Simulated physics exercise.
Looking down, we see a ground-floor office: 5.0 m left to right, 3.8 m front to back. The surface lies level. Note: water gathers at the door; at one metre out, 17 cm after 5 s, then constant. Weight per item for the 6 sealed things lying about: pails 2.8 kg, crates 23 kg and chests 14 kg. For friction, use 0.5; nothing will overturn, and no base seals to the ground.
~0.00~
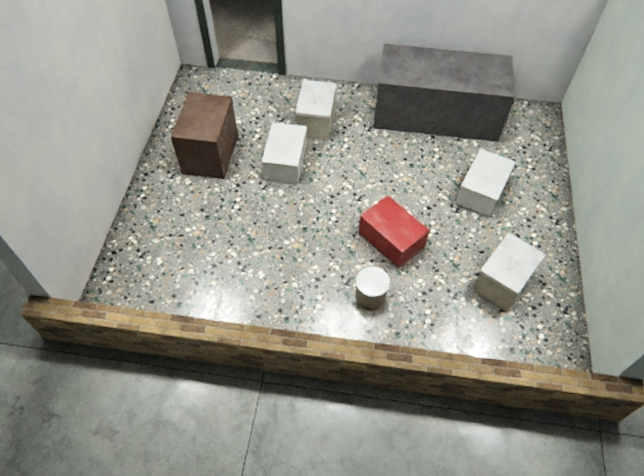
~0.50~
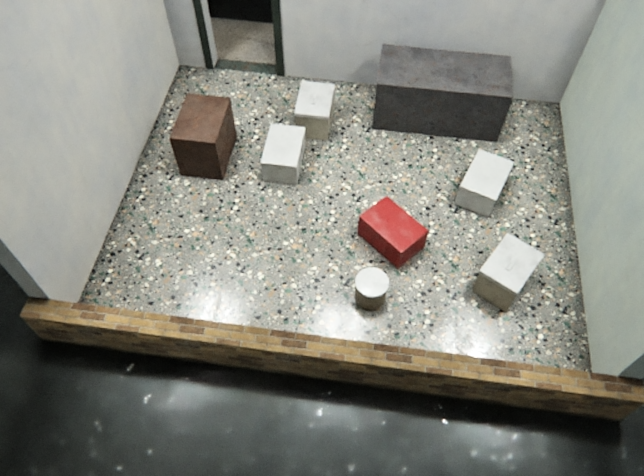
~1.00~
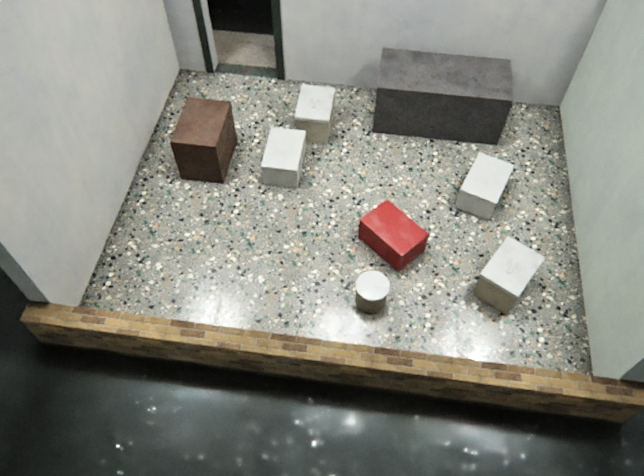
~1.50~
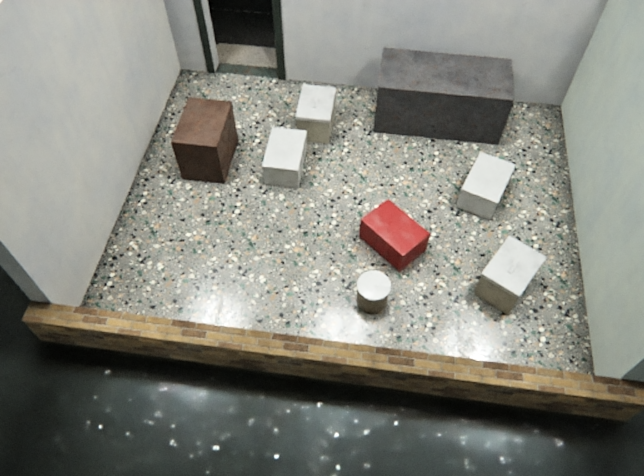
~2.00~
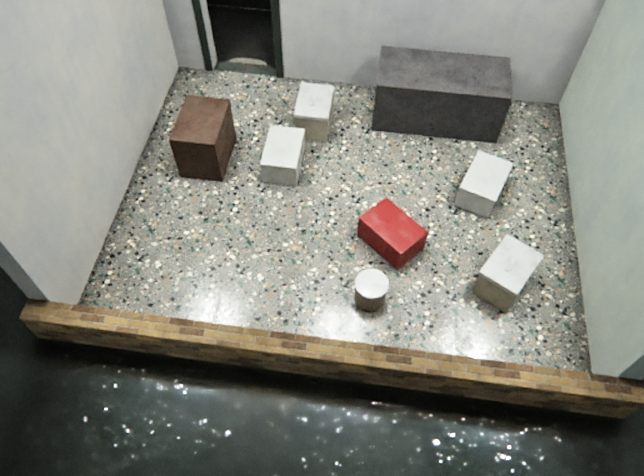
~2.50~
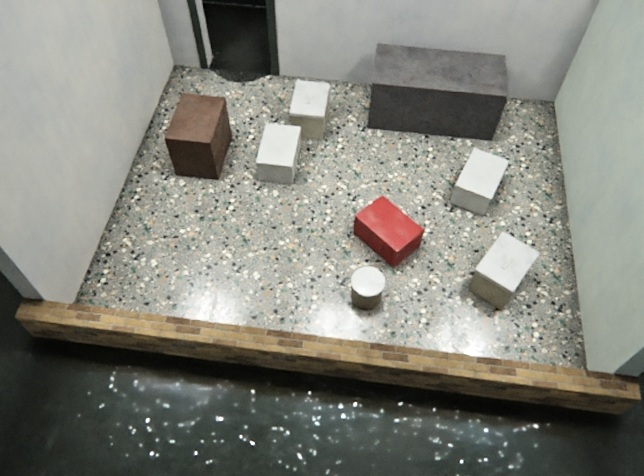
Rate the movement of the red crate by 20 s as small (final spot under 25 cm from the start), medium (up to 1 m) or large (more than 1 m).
Small.
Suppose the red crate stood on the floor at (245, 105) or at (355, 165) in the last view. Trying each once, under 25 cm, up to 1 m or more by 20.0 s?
From the first spot it would drift a bit, and from the second it would stay roughly in place.
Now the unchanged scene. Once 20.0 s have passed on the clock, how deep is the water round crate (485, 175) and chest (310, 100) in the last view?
Close to 9 and 7 centimetres.
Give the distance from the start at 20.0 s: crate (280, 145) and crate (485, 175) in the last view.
In turn: 60 cm, 5 cm.
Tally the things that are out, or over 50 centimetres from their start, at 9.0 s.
By then the count is 0.
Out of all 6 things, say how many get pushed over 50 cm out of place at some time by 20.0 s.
Count: 3.
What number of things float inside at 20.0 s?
Just then, the number is 4.
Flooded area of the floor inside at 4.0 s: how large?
Close to 2.0 m2, I'd say.
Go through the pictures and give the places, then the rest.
The first picture shows the red crate at (395, 223), on the bottom; 0.0 m2 under water; 0 of 6 have shifted.
The second picture shows the red crate at (394, 223) rests on the ground; water covers 0.0 m2; 0 of 6 have shifted.
The third picture shows the red crate at (394, 227) rests on the ground; water covers 0.0 m2; 0 of 6 have shifted.
The fourth picture shows the red crate at (395, 226), on the bottom; water covers 0.0 m2; 0 of 6 have shifted.
The fifth picture shows the red crate at (393, 225) rests on the ground; 0.0 m2 under water; 0 of 6 have shifted.
The sixth picture shows the red crate at (389, 222) rests on the ground; water covers 0.1 m2; 0 of 6 have shifted.
After 4.0 s the red crate is near (389, 222), 0.0 m from its start, aground; 0 afloat.
After 9.0 s the red crate is near (389, 222), 0.0 m from its start, aground; 0 afloat.
After 16.0 s the red crate is near (389, 222), 0.0 m from its start, aground; 1 afloat.
After 20.0 s the red crate is near (389, 222), 0.0 m from its start, aground; 4 afloat.
